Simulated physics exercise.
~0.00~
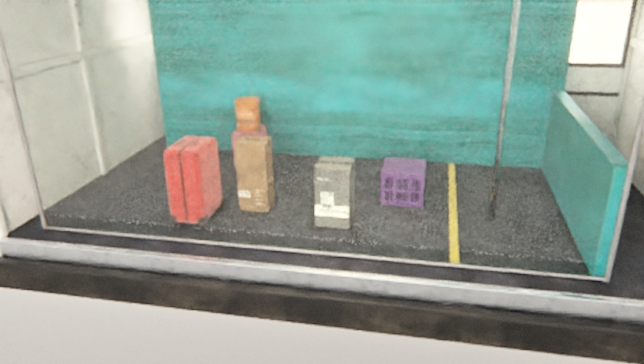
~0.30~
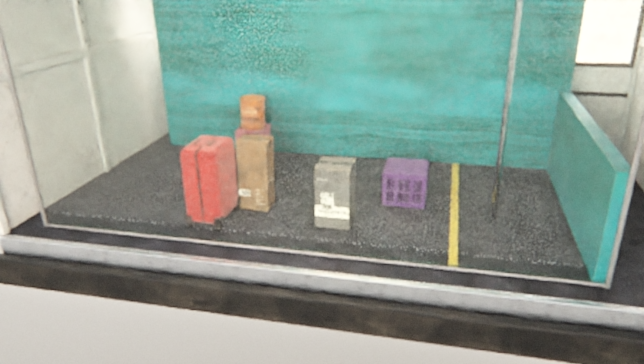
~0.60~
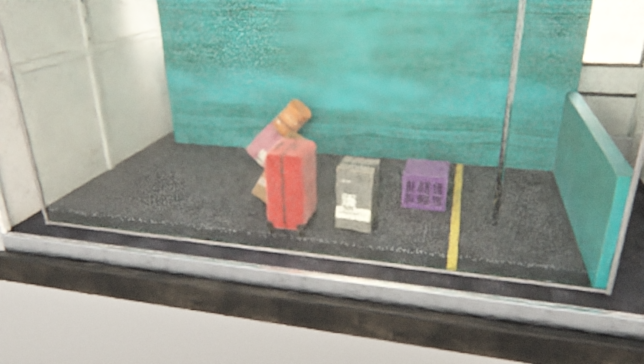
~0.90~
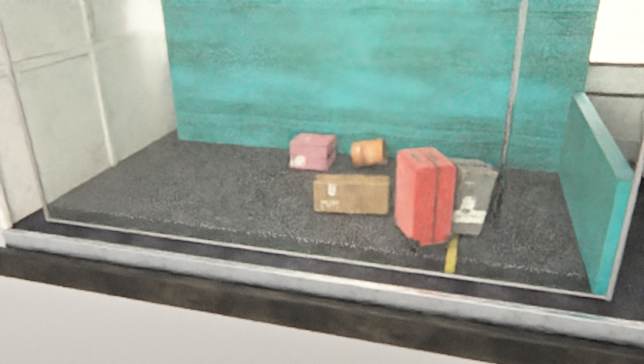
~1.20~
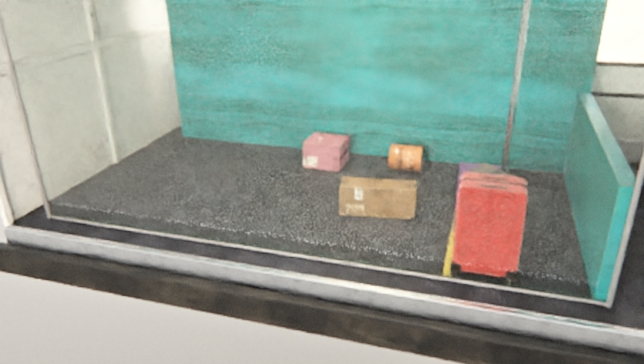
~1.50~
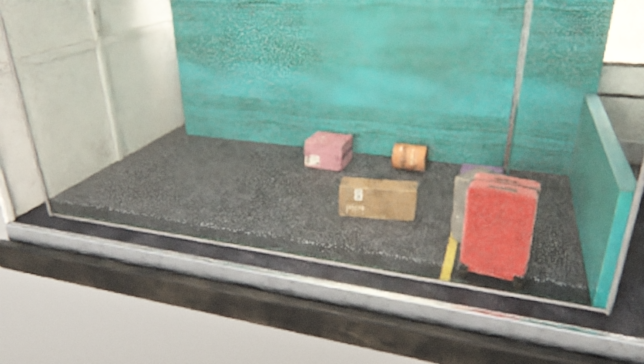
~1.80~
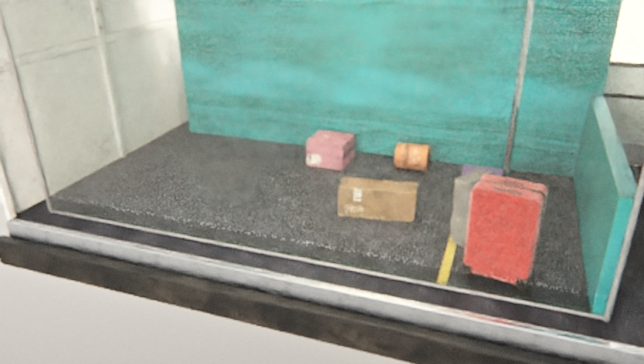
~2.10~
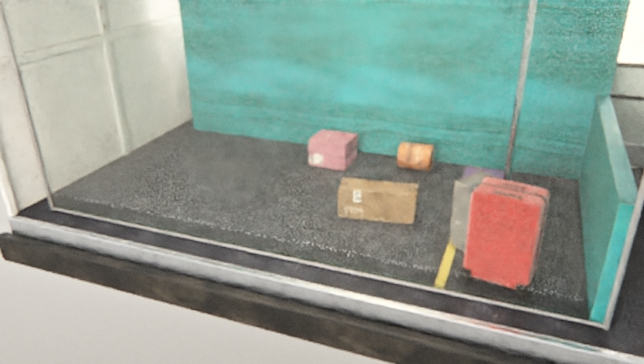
At first, a red wheeled case, a brown tall box with a pink pack and an orange bucket stacked on it, a grey pack and a purple crate stand on a dark floor, left of a yellow line. The red case rolls right, and the stack beside it tips over to the right. The brown box, pink pack and bucket tumble apart, while the grey pack and purple crate slide right across the line. The red case rolls on over the line too, turning its broad side forward and partly hiding them. Finally, the brown box, pink pack and bucket rest short of the line.
